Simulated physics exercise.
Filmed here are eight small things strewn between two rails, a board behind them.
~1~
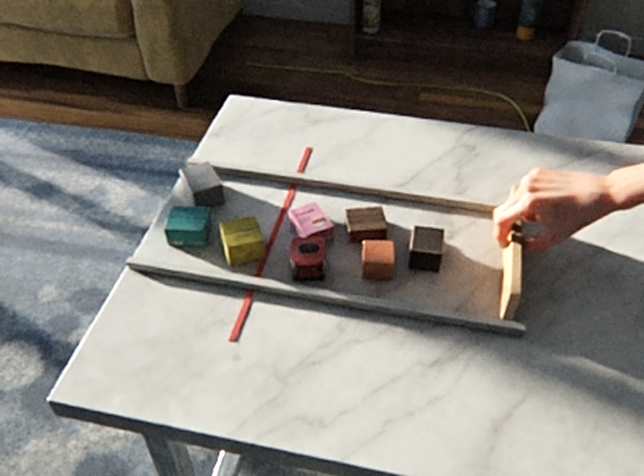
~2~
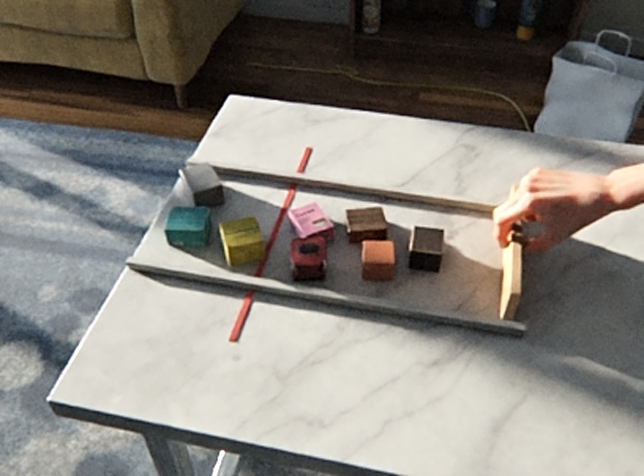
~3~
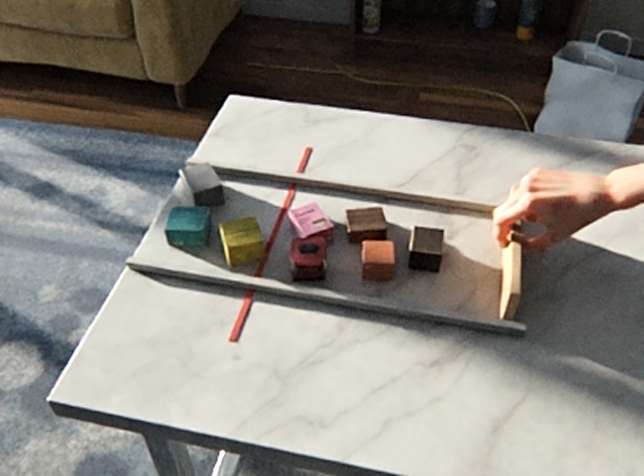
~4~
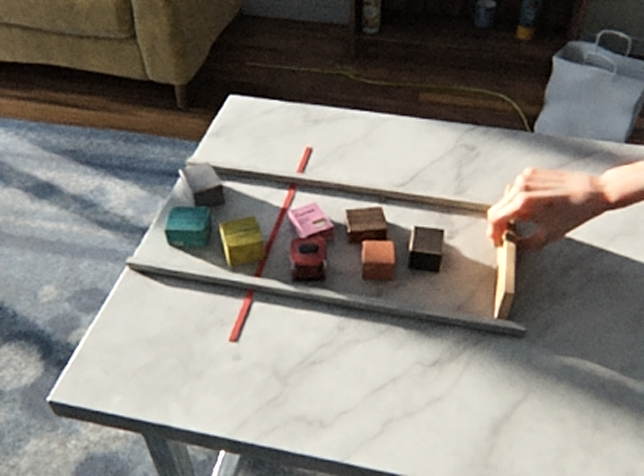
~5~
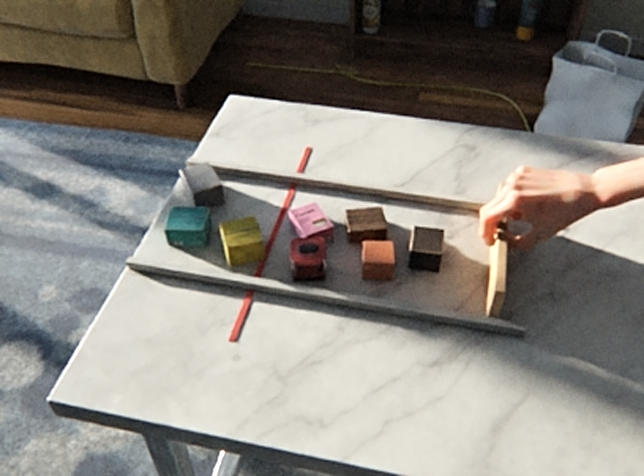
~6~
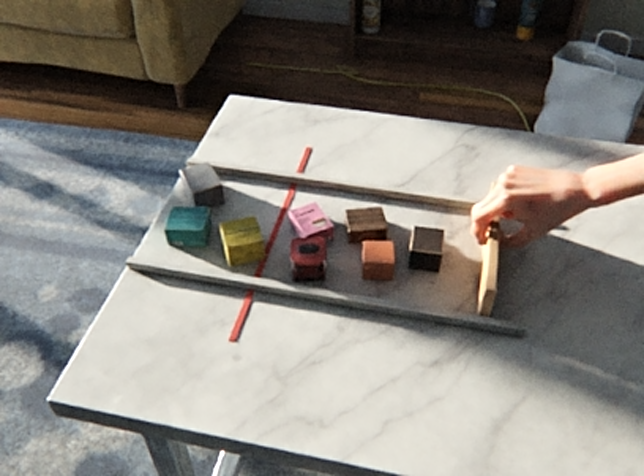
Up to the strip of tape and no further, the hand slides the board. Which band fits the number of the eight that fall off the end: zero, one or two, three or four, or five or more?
Fallen: Nil.
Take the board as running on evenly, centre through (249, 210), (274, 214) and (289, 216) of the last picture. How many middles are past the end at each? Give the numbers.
Going through the three positions, you'd get 1, 0 and 0.
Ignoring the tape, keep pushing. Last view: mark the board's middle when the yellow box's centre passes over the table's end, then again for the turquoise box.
Yellow box: (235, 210); turquoise box: (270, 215).
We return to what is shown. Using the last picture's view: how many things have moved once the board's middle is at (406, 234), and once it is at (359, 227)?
I count 3 first and 5 after.
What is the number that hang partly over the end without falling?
1 is the number.
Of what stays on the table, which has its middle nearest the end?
Turquoise box.
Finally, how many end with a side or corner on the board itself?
The count in contact is 3.
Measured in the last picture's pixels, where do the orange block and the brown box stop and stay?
They come to rest around (248, 252) and (273, 191).
Soon after, none off yet; grey block at rest near (202, 186); turquoise box at rest near (189, 226); yellow box at rest near (242, 241).
In the end, the number that fall off is zero.
